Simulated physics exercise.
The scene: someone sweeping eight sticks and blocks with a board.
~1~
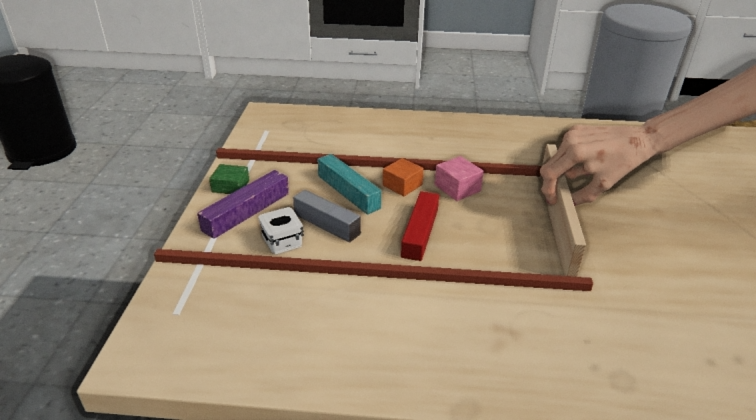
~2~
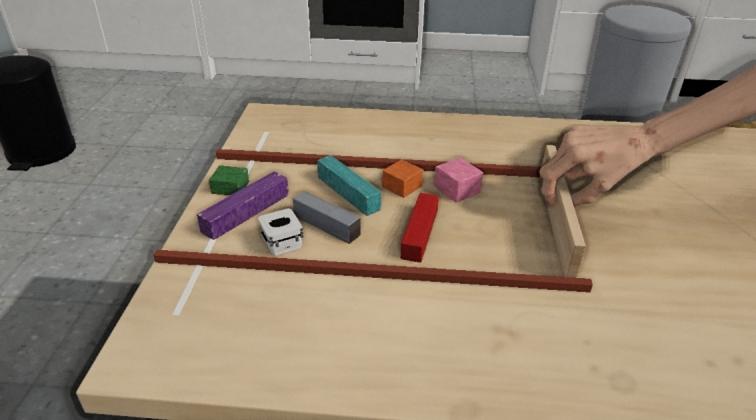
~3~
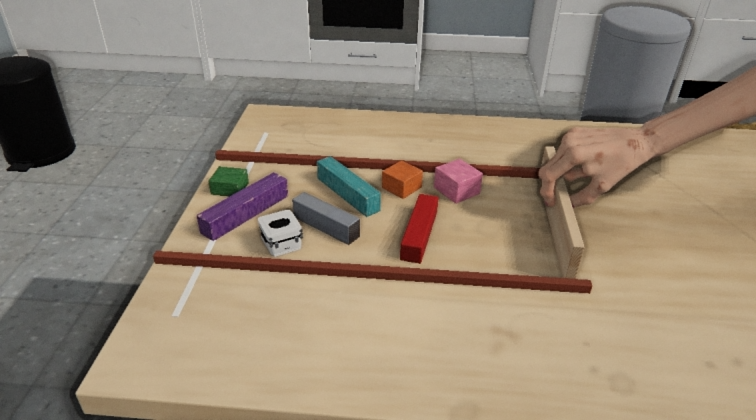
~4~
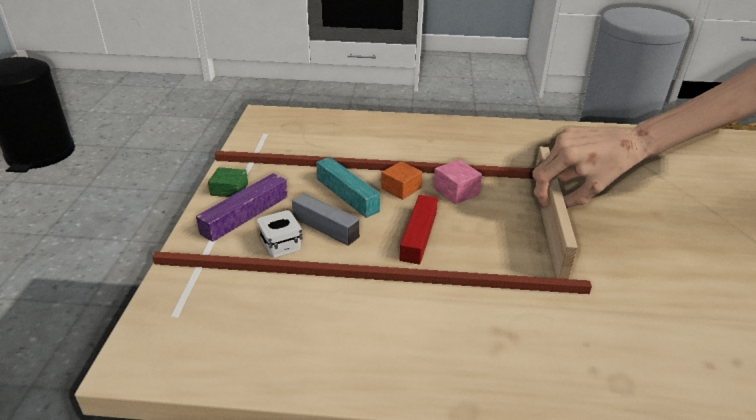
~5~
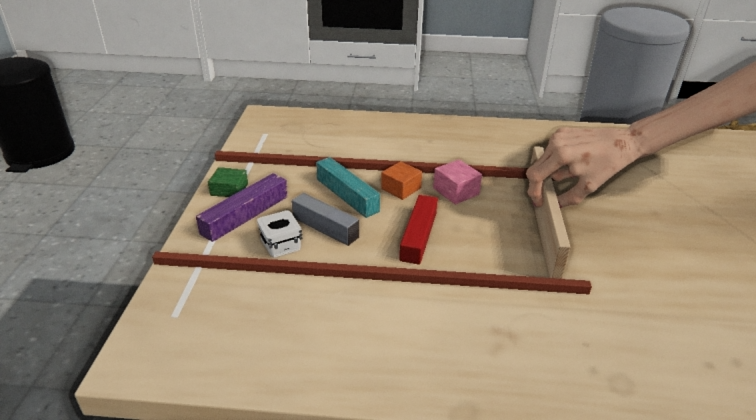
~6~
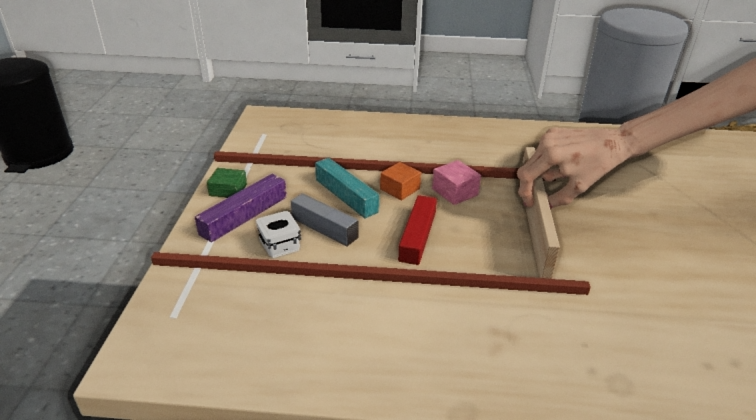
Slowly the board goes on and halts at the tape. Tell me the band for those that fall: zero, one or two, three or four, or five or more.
The number that fall off is five or more.
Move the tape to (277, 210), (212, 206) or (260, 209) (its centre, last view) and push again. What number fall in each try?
Try by try, 1, 6 and 2.
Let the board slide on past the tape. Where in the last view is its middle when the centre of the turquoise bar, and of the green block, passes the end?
For the turquoise bar at (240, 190), for the green block at (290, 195).
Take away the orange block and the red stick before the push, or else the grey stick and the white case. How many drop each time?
First 2, then 4.
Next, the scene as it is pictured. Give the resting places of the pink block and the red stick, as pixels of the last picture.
The pink block stops around (230, 162); the red stick around (209, 216).
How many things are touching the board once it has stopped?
That makes 2.
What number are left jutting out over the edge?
0 of them.
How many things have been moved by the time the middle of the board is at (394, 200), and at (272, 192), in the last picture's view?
4 and 8.
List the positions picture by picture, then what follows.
Green block (230, 179); purple bar (246, 203); white case (281, 231); board (560, 206); tape (231, 204), in the first frame.
Purple bar (245, 204); red stick (420, 226), in the second frame.
White case (281, 234); turquoise bar (348, 185), in the third frame.
Green block (229, 183); grey stick (325, 219), in the fourth frame.
Purple bar (244, 206); board (546, 208), in the fifth frame.
Green block (227, 183); purple bar (243, 207); white case (279, 235); board (537, 208); tape (228, 207), in the sixth frame.
Early on, none off yet; green block at rest near (227, 183); purple bar at rest near (243, 207); white case at rest near (279, 235).
A while later, none off yet; green block leaning a little near (194, 176); purple bar travelled a little near (192, 209); white case travelled well along near (213, 237).
Finally, the number that fall off is five or more; lost, orange block, turquoise bar, grey stick, white case, purple bar and green block.
